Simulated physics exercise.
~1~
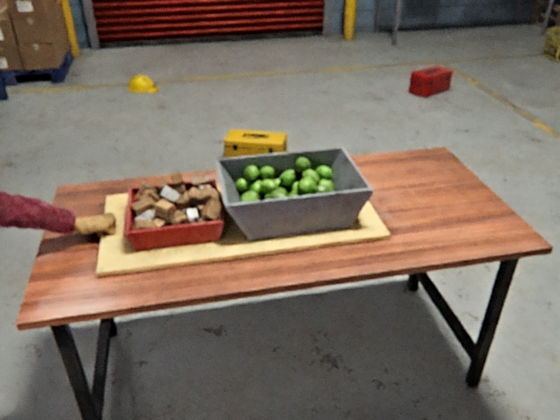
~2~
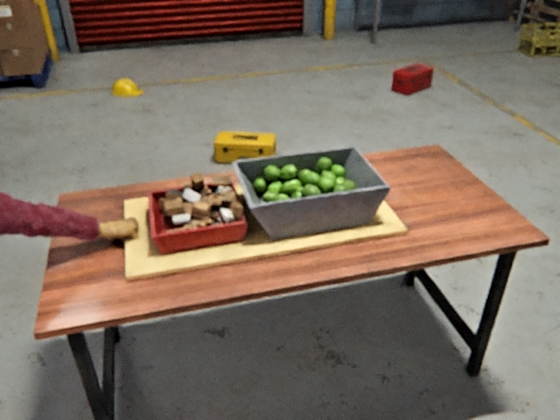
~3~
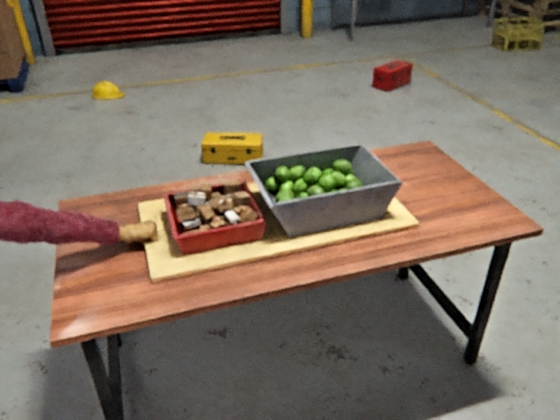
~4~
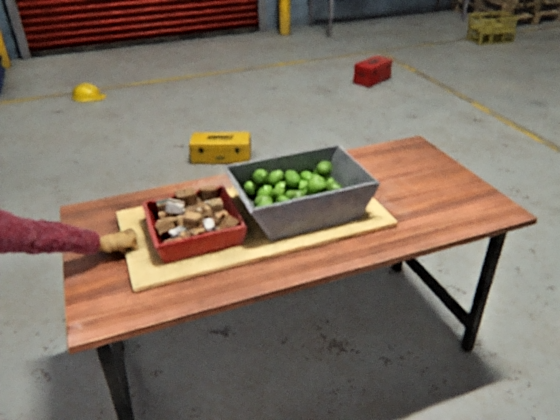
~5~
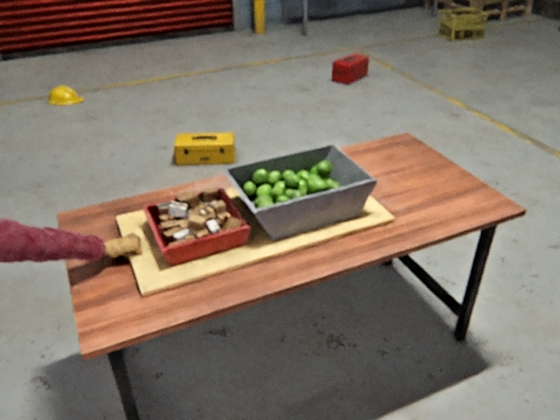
In a concrete-floored warehouse with a red shutter, a wooden table holds a pale board carrying two open containers, a small red one full of little brown and whitish parcels and a larger grey one full of round green fruit. An arm in a dark red sleeve and tan glove reaches in from the left to the board's end. The hand slides the board and both containers to the right, first one stretch and then a little farther. It then draws them back to the left. Finally the board rests still, with the parcels and green fruit all still inside their containers.
